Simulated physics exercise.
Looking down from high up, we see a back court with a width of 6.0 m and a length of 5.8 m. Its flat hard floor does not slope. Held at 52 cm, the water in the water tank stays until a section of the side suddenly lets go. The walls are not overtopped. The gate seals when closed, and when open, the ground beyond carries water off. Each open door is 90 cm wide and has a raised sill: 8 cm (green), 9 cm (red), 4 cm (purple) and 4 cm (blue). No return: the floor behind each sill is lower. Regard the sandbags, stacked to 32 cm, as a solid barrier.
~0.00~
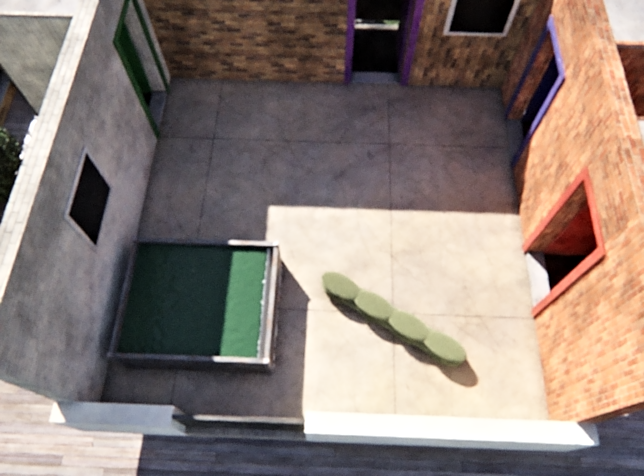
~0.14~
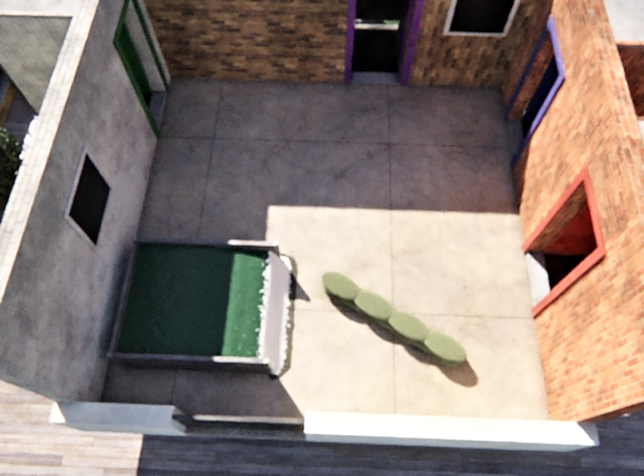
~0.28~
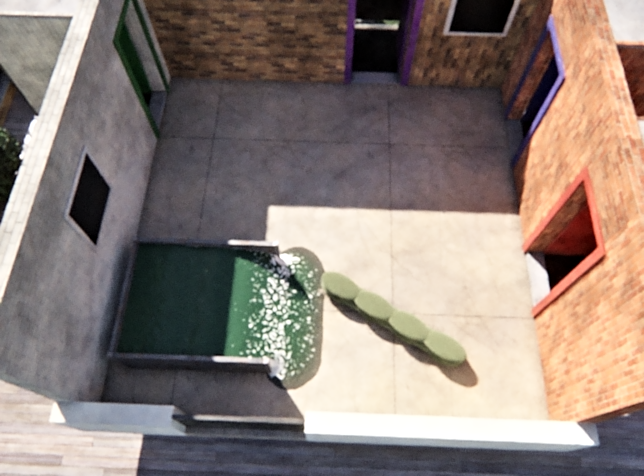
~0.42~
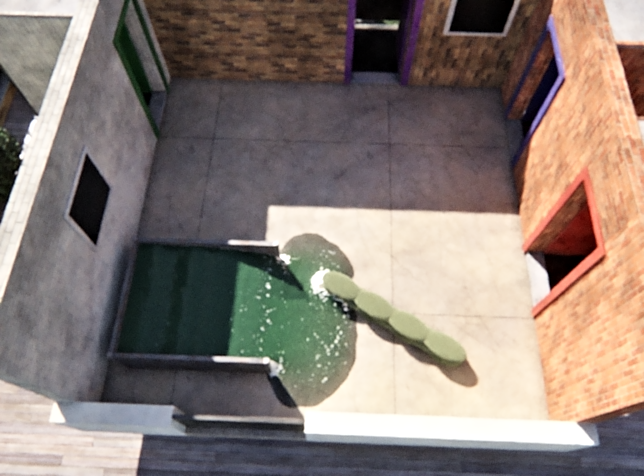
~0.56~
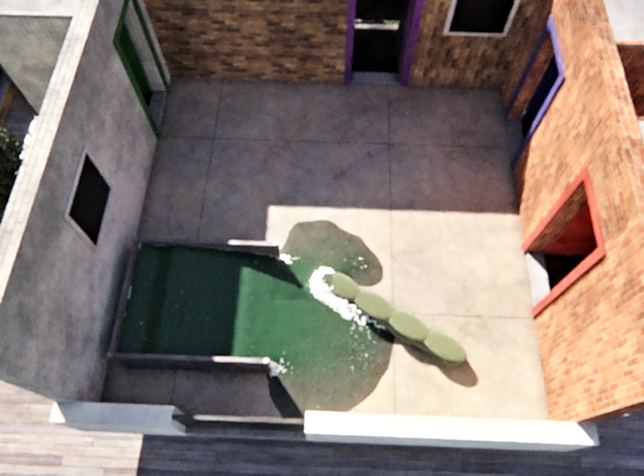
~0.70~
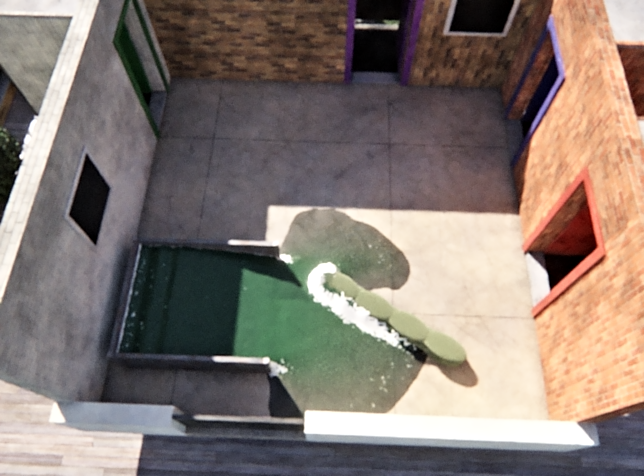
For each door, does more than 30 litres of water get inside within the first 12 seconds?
Door by door: The green door, no; the red door, no; the purple door, yes; the blue door, yes.
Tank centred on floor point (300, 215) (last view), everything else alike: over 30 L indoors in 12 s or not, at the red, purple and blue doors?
Red gets more than that, purple gets no more than that, blue gets more than that.
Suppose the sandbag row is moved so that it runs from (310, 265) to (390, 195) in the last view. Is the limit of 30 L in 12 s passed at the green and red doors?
Note - green: Limit held; red: Limit exceeded.
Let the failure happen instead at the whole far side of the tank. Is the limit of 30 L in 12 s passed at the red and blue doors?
Outcome at red: Not exceeded; outcome at blue: Exceeded.
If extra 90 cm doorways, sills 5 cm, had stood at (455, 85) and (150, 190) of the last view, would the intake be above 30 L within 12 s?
Taking them in order, the first gets enough and the second too little.
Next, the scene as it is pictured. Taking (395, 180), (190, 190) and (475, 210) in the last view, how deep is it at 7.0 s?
Depths in turn: Roughly 4, 0 and 3 centimetres.
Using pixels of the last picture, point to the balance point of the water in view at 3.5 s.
I'd put it close to (384, 298).
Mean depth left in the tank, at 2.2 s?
It averages close to 17 centimetres.
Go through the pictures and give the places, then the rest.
Still water, 52 cm deep, in the water tank at (199, 299), in the first frame.
Water pours out at (272, 310) and has run 0.9 m, to (286, 260); typically 4 cm deep outside, 52 cm at the water tank's back, in the second frame.
Water pours out at (272, 310) and has run 1.0 m, to (302, 254); typically 9 cm deep outside, 52 cm at the water tank's back, in the third frame.
Water pours out at (272, 311) and has run 1.3 m, to (334, 251); typically 8 cm deep outside, 52 cm at the water tank's back, in the fourth frame.
Water pours out at (272, 311) and has run 1.7 m, to (382, 363); typically 6 cm deep outside, 50 cm at the water tank's back, in the fifth frame.
Water pours out at (272, 311) and has run 2.2 m, to (421, 351); typically 5 cm deep outside, 44 cm at the water tank's back, in the sixth frame.
After 1.4 s water covers 25 % of the floor and is deepest (31 cm) near (308, 291); green door not reached, red door not reached, purple door not reached, blue door not reached.
After 2.2 s water covers 45 % of the floor and is deepest (38 cm) near (534, 428); green door not reached, red door 2 cm at the sill, 0 L in, purple door not reached, blue door not reached.
After 3.5 s water covers 60 % of the floor and is deepest (26 cm) near (520, 427); green door not reached, red door 9 cm at the sill, 1 L in, purple door 6 cm at the sill, 0 L in, blue door 7 cm at the sill, 4 L in.
After 7.0 s water covers 80 % of the floor and is deepest (10 cm) near (412, 145); green door not reached, red door 4 cm at the sill, 1 L in, purple door 9 cm at the sill, 38 L in, blue door 9 cm at the sill, 34 L in.
After 12.0 s water covers 95 % of the floor and is deepest (8 cm) near (136, 241); green door 6 cm at the sill, 6 L in, red door 2 cm at the sill, 1 L in, purple door 4 cm at the sill, 60 L in, blue door 4 cm at the sill, 58 L in.
